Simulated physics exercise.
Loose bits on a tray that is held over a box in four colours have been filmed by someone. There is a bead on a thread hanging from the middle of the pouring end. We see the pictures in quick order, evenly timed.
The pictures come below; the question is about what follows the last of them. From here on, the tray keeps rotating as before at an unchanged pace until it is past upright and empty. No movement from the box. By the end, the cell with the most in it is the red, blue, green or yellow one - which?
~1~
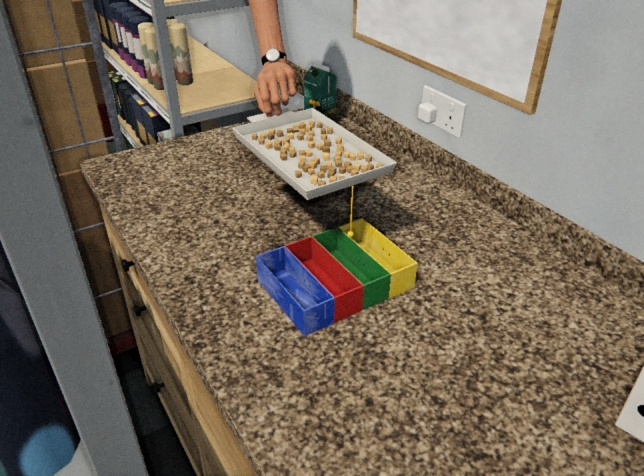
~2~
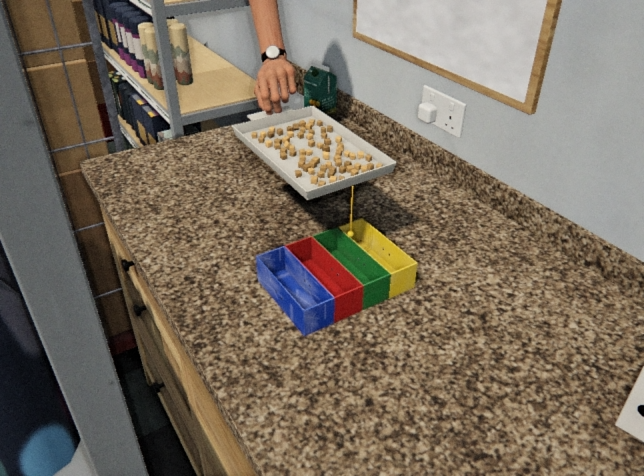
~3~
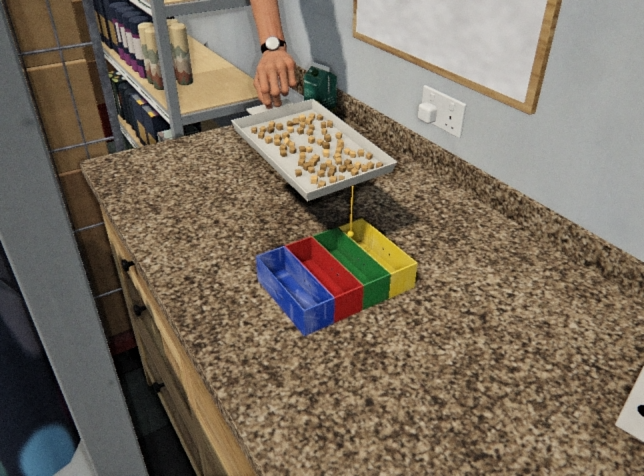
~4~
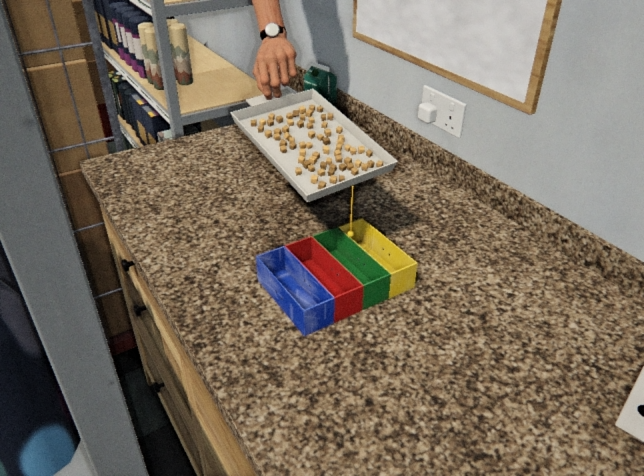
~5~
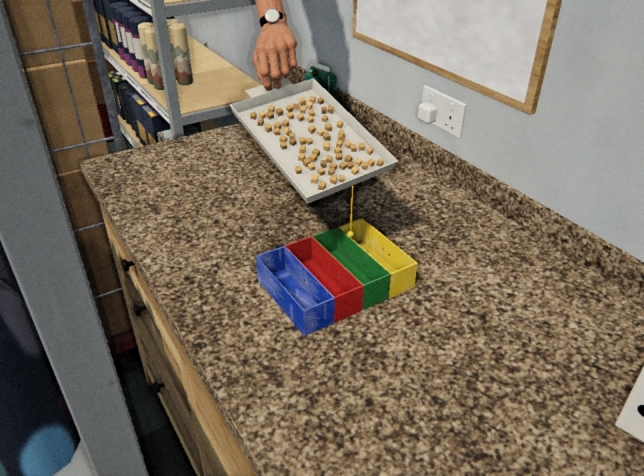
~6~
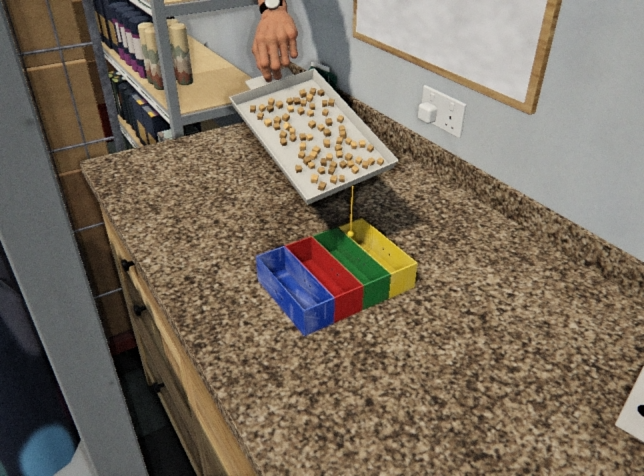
The red one.
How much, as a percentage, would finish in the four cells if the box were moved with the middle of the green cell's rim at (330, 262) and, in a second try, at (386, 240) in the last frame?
You'd get about 90 per cent first and about 60 per cent second.
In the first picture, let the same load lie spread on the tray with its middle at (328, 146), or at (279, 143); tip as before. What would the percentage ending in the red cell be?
Estimates in order: 50 percent, 50 percent.
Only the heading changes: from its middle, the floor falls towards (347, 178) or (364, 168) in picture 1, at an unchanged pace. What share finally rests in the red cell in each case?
In turn some 10 and 0 per cent.
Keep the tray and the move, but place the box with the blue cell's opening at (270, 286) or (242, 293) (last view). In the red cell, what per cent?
It would be roughly 20 per cent, followed by roughly 0 per cent.
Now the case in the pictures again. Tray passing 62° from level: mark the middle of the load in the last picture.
Look around (327, 170) in the last picture.
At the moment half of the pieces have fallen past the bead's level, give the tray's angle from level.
115°, roughly.
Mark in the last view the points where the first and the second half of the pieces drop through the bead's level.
Early half: (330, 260); late half: (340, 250).
Just after the last frame, tray tipped steeply; every one on the tray.
A moment on, tray tipped right over; almost all on the tray; just a few in the red cell; just a few in the blue cell; just a few in the green cell; just a few in the yellow cell; just a few falling or outside the box.
Further on, tray tipped past a quarter turn; roughly half in the red cell; roughly a quarter in the green cell; roughly a quarter in the blue cell; about a tenth in the yellow cell; just a few falling or outside the box.
When it is over, tray tipped past a quarter turn; roughly half in the red cell; roughly a quarter in the green cell; roughly a quarter in the blue cell; about a tenth in the yellow cell; just a few outside the box.
